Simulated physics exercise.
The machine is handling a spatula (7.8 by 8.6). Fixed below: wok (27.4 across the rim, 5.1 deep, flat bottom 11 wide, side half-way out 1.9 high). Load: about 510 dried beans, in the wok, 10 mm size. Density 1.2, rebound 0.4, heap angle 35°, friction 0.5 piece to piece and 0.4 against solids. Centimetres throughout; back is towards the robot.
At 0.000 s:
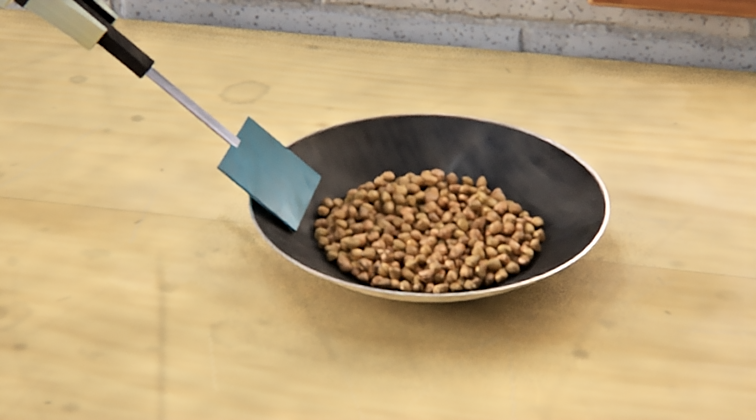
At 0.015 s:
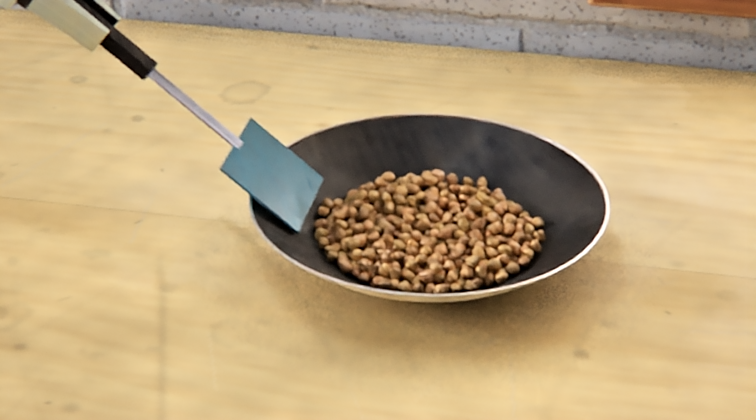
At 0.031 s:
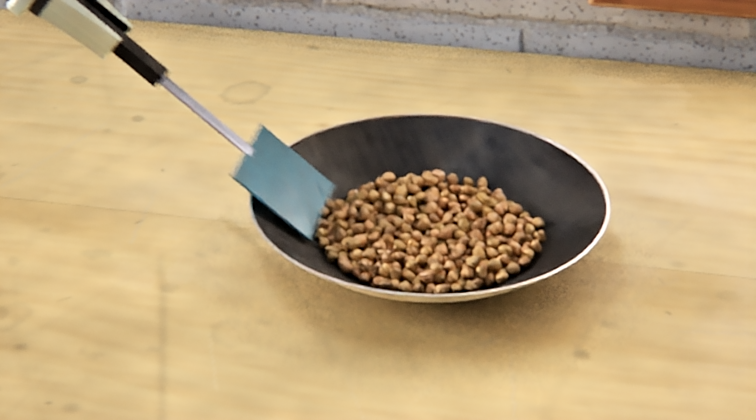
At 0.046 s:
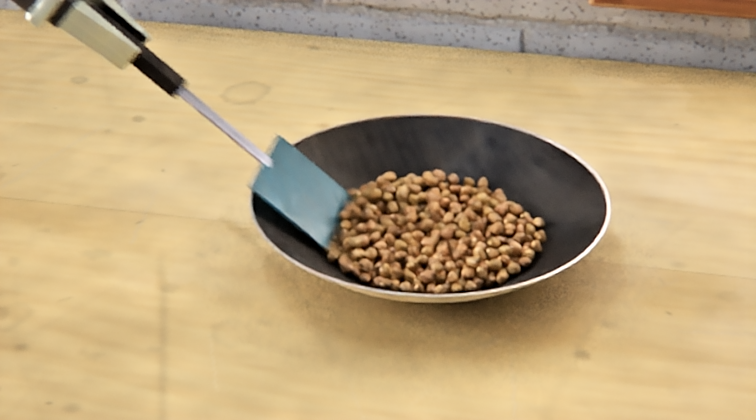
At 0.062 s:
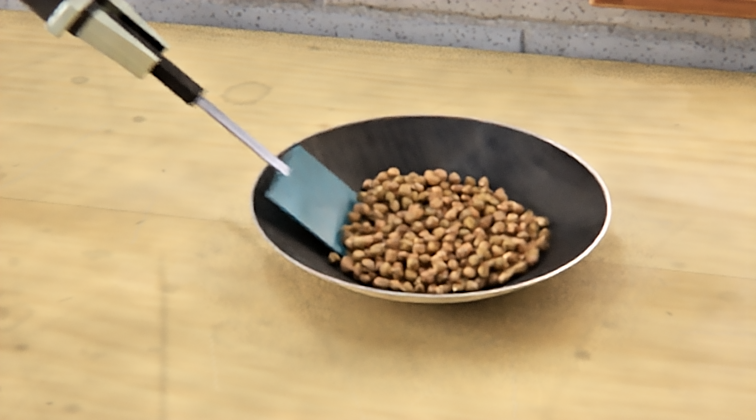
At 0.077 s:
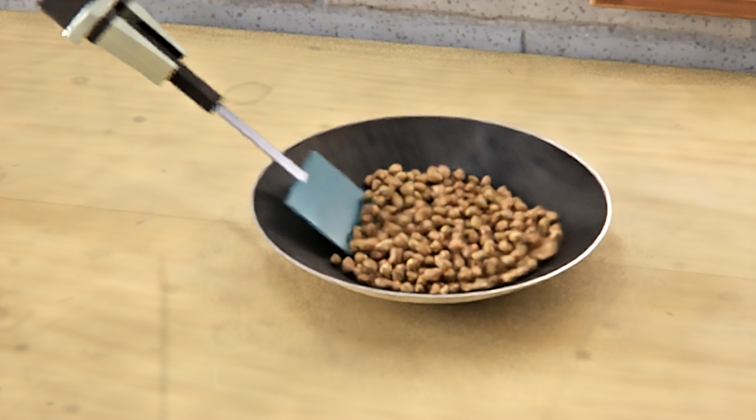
A robotic arm pushes a blue spatula rightward into brown beans in a black wok.
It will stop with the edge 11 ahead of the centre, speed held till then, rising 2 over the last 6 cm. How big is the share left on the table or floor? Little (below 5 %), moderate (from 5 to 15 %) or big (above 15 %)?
A big share, above 15 %, ends on the table or floor.
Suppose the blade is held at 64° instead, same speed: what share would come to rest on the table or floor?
It would be near 50 per cent.
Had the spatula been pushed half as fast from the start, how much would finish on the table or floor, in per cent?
Then about 40 per cent.
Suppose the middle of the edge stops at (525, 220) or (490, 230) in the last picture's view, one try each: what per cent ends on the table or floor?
Some 30 and 5 per cent.
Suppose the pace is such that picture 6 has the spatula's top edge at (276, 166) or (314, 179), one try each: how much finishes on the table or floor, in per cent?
Some 45 and 50 per cent.
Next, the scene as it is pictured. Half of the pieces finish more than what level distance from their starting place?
About 9 cm.
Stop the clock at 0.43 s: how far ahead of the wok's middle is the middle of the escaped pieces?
About 24 cm.
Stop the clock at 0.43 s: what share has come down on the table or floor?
Some 30 per cent.
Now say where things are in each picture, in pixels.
Spatula top edge at (233, 141), sloping 40°; upper third of the load around (430, 228), from x 320 to 540, top at y 175; 509 in the wok, in the first picture.
Spatula top edge at (235, 142), sloping 40°; upper third of the load around (430, 228), from x 320 to 540, top at y 175, in the second picture.
Spatula top edge at (247, 150), sloping 40°; upper third of the load around (430, 228), from x 320 to 540, top at y 175, in the third picture.
Spatula top edge at (264, 160), sloping 40°; upper third of the load around (431, 228), from x 325 to 540, top at y 175, in the fourth picture.
Spatula top edge at (282, 169), sloping 40°; upper third of the load around (432, 229), from x 335 to 545, top at y 175, in the fifth picture.
Spatula top edge at (300, 176), sloping 40°; upper third of the load around (444, 231), from x 335 to 555, top at y 170; 509 in the wok, in the sixth picture.
By 0.14 s, sloping 40°, highest piece 7 above the table; 507 in the wok, 2 on the blade or in flight.
By 0.20 s, sloping 40°, highest piece 7 above the table; 500 in the wok, 9 on the blade or in flight.
By 0.43 s, sloping 40°, highest piece 8 above the table; 275 in the wok, 162 on the table or floor, 72 on the blade or in flight.
By 1.48 s, sloping 40°, highest piece 6 above the table; 275 in the wok, 234 on the table or floor.
Final count, 275 in the wok, 234 on the table or floor. That is 46 % on the table or floor.
